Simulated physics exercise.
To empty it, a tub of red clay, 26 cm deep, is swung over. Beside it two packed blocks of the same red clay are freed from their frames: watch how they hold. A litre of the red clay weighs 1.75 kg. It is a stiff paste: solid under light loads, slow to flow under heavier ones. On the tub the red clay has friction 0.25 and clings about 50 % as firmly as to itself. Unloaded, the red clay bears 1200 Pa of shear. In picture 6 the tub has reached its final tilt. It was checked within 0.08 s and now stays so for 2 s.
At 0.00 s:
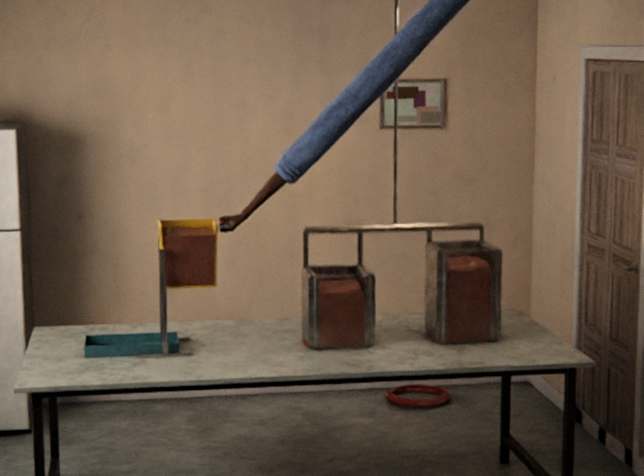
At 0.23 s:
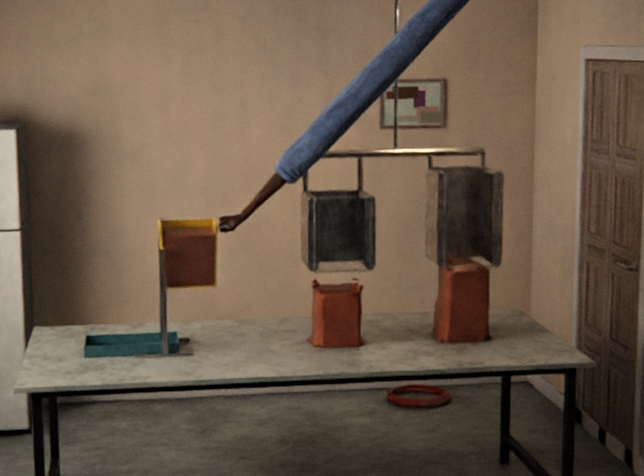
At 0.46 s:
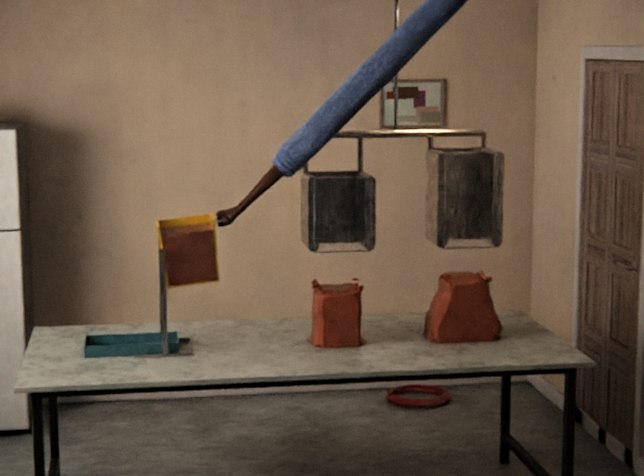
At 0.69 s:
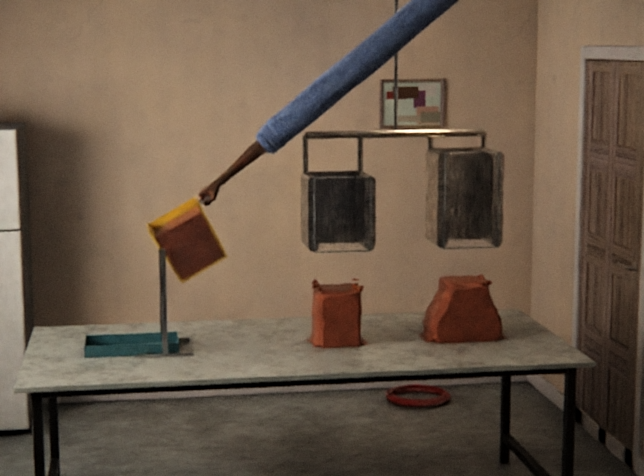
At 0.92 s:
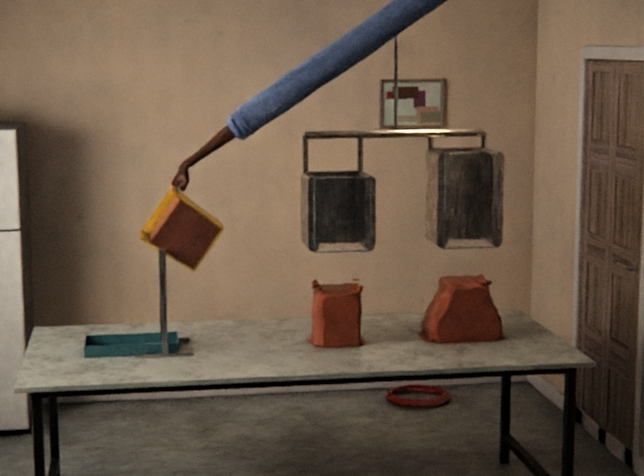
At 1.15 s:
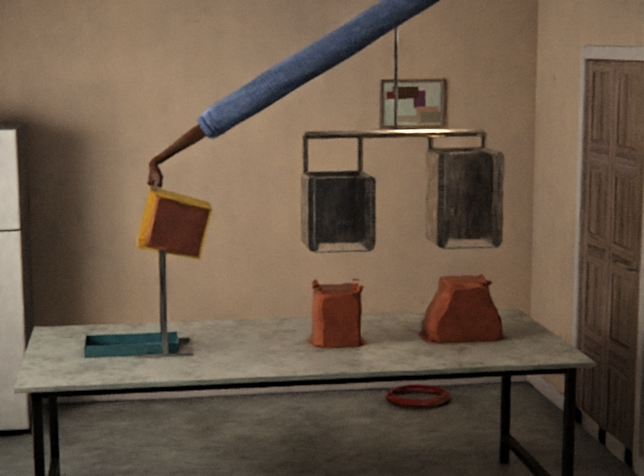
Two joined casings rise off two blocks of red clay on a table, and the taller right-hand block sags and widens while the left one keeps its shape. A blue-sleeved arm then moves leftward, tilting a yellow-edged tub of red clay over on its post, with the clay still inside.
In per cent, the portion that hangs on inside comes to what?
The portion that hangs on inside is near 100 %.
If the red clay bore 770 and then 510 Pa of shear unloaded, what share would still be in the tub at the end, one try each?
In that order: 100 %, 100 %.
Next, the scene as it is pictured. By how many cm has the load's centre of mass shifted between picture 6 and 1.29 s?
About 0 cm.
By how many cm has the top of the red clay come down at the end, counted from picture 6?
Roughly 0 cm.
After 1.29 s, the tub is at 75 degrees and holds 100 %.
After 1.46 s, the tub is at 75 degrees and holds 100 %.
After 1.63 s, the tub is at 75 degrees and holds 100 %.
After 1.80 s, the tub is at 75 degrees and holds 100 %.
After 3.15 s, at the end, the tub is at 75 degrees and holds 100 %.
